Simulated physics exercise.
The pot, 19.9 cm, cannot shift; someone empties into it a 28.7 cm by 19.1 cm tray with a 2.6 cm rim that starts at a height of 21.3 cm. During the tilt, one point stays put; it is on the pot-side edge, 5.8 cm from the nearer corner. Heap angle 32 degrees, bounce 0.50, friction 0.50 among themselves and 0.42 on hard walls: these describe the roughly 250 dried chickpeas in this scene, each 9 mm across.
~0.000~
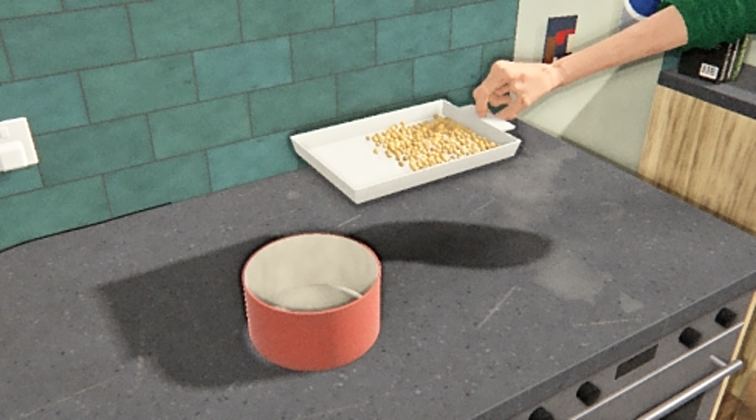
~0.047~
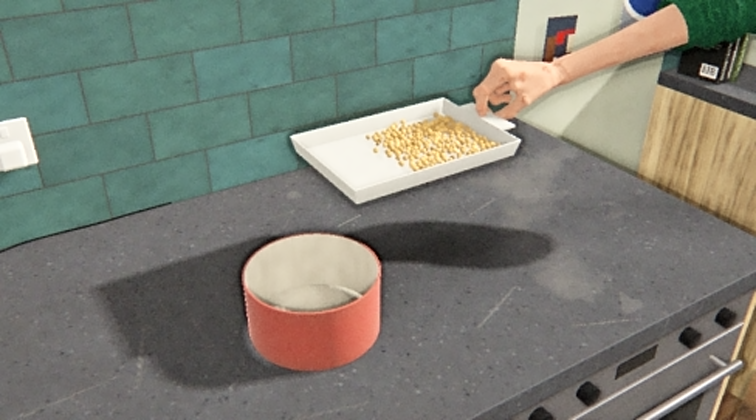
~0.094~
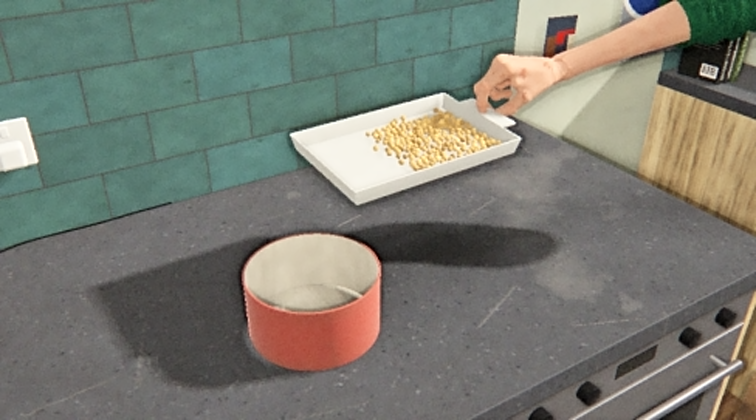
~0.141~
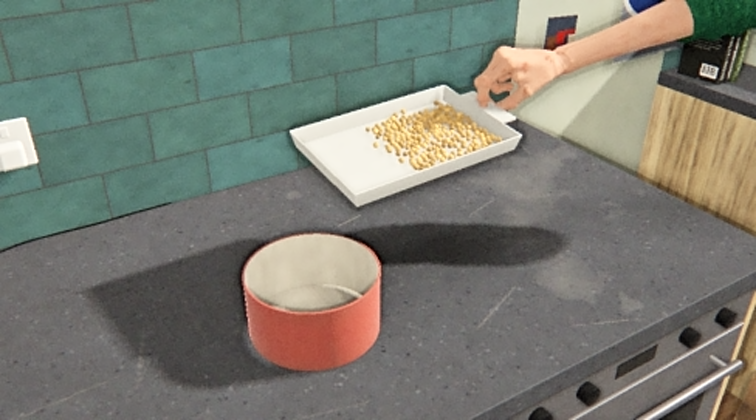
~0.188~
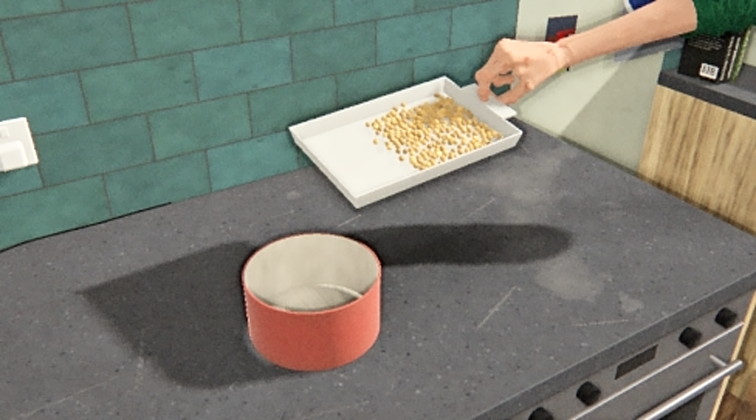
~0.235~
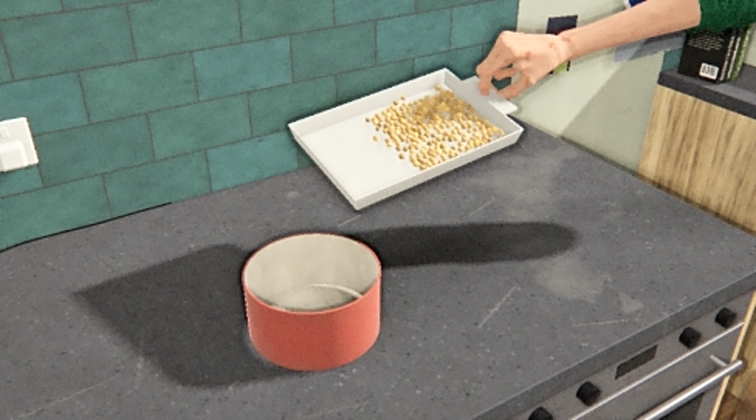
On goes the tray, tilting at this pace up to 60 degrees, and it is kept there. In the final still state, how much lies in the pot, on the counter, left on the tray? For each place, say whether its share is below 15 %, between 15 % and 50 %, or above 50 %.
Pot: Below 15 %; counter: Below 15 %; left on the tray: Above 50 %.
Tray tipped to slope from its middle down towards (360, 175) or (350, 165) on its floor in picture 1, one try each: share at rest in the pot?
Estimate: Some 25 % and some 10 % respectively.
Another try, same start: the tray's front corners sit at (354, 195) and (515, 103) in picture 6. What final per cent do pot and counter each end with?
Pot 40, counter 0.
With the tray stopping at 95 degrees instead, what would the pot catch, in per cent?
Roughly 60 %.
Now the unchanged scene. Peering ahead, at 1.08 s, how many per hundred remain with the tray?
I'd say close to 100 per cent.
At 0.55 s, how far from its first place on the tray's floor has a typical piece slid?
Around 4 centimetres.
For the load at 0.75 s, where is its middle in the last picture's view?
The middle of the load should be near (420, 149) then.
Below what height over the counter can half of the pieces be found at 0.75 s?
Around 26 cm up.
After 0.55 s, tilt 36 degrees; the tray holds 100 %, the pot 0 %.
After 0.75 s, tilt 51 degrees; the tray holds 100 %, the pot 0 %.
Then, at 1.08 s, tilt 60 degrees; the tray holds 100 %, the pot 0 %.
In the end, at 1.7 s, pot 0 %, counter 0 %, tray 100 %.
